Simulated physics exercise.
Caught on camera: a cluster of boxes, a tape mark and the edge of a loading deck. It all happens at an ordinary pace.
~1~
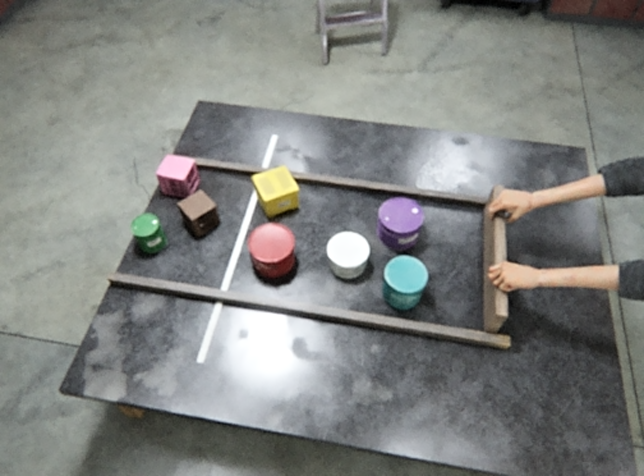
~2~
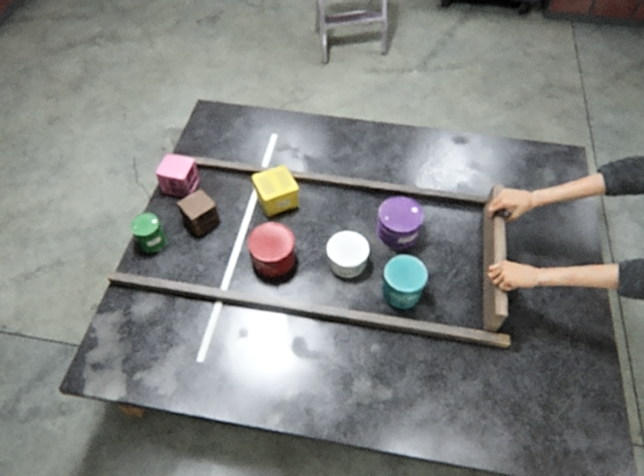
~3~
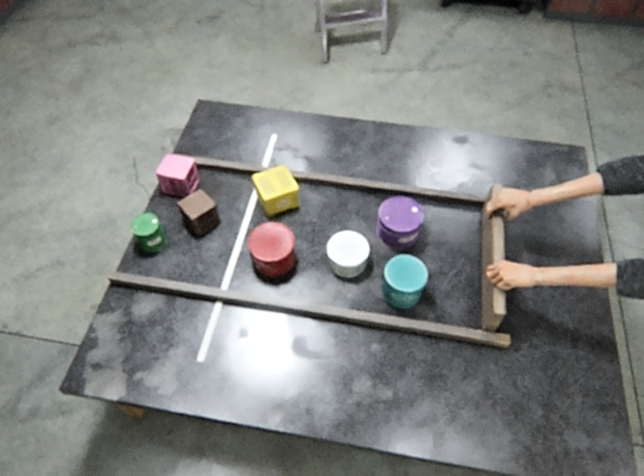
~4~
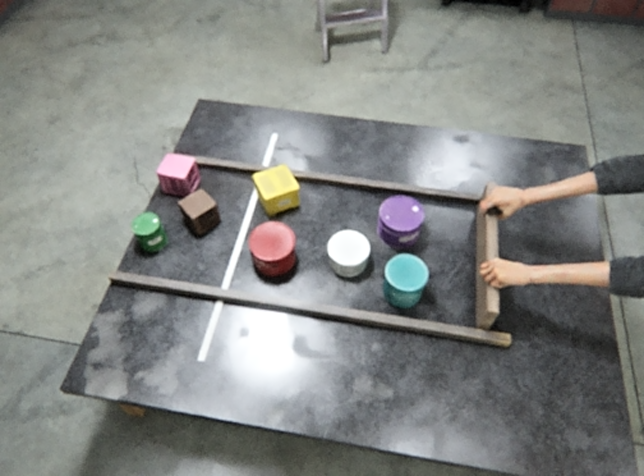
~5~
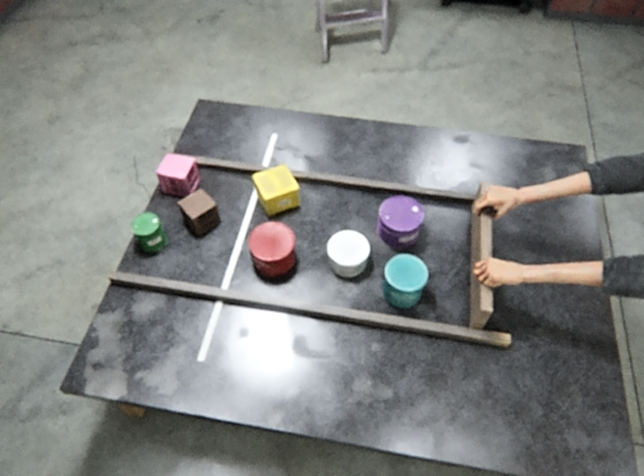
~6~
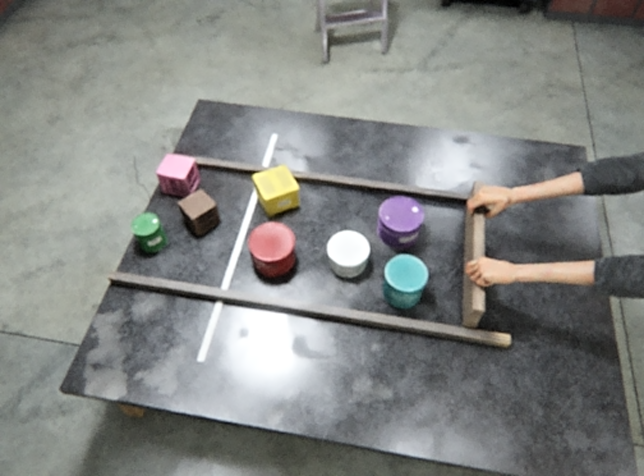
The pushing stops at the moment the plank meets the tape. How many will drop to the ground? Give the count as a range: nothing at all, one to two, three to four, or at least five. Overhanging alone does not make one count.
The count is nothing at all.
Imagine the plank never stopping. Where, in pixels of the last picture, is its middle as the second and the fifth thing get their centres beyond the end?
The middle sits near (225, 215) at the first moment and near (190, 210) at the second.
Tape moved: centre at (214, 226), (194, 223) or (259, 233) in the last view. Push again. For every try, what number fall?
Per try in turn: 2, 2, 0.
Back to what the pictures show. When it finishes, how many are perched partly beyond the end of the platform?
Tally: 1.
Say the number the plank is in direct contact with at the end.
Total: 3.
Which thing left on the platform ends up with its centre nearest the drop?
The pink crate winds up nearest.
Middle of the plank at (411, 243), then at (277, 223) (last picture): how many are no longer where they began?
2, then 5.
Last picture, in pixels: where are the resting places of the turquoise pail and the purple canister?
Turquoise pail: About (210, 257); purple canister: About (231, 194).
Early on, none off yet; green canister at rest near (149, 233); pink crate at rest near (179, 176); brown crate at rest near (200, 213).
Finally, the number that fall off is zero.
